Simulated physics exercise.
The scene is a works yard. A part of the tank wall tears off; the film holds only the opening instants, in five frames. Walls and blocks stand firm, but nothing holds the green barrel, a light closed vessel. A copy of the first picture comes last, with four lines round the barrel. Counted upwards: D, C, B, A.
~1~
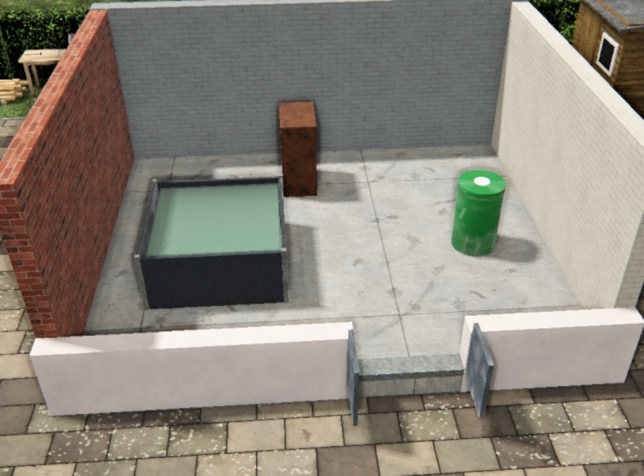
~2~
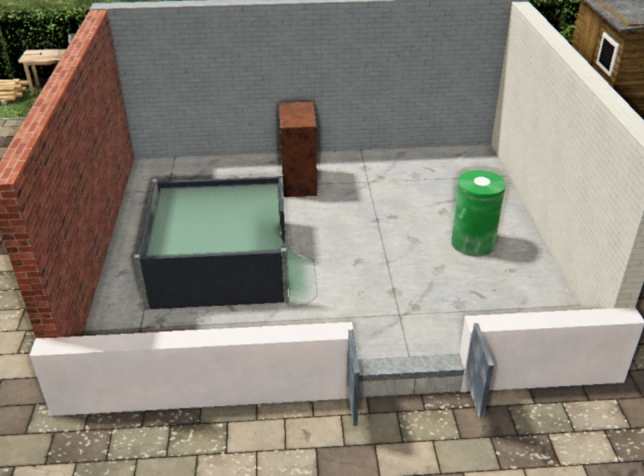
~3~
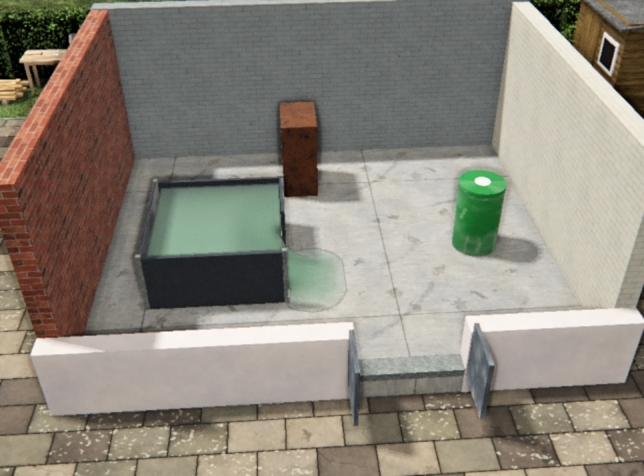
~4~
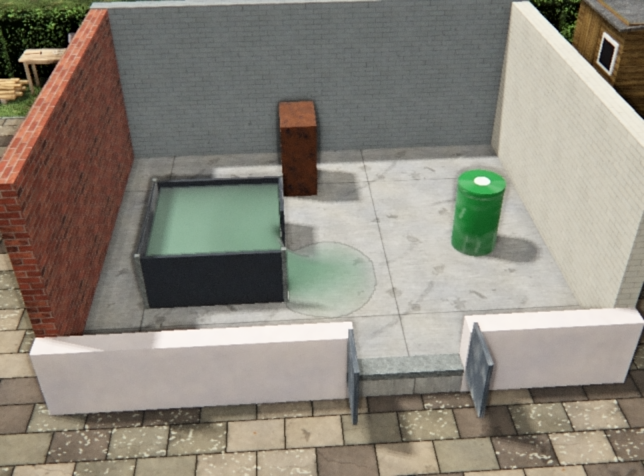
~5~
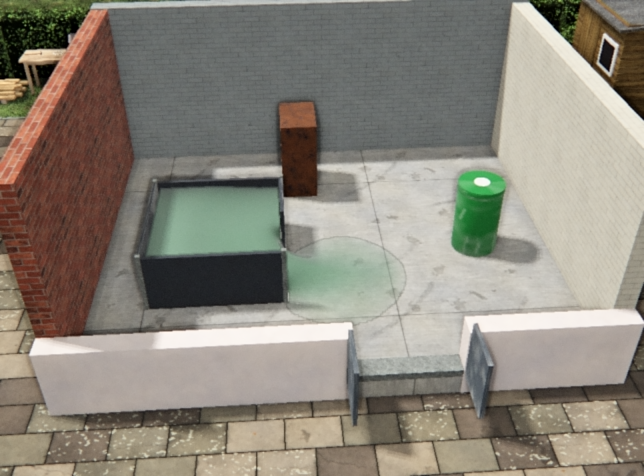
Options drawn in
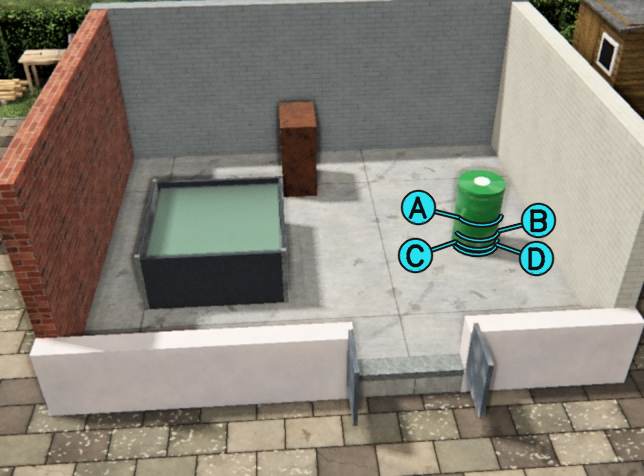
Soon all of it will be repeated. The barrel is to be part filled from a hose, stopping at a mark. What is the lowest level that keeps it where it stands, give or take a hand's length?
B will do.
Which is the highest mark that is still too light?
It is C.
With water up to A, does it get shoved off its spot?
No, that is safe.
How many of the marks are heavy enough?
Two.
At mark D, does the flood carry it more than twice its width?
Yes, clearly.
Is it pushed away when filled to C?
Yes, that goes wrong.
On the marked copy, A at (483, 225); B at (481, 240); C at (480, 249); D at (479, 254); from the bottom up D, C, B, A.
For mark A, it does not move.
For mark B, it does not move.
For mark C, it is pushed about twice its own width away.
For mark D, it is pushed about 5 times its own width away.
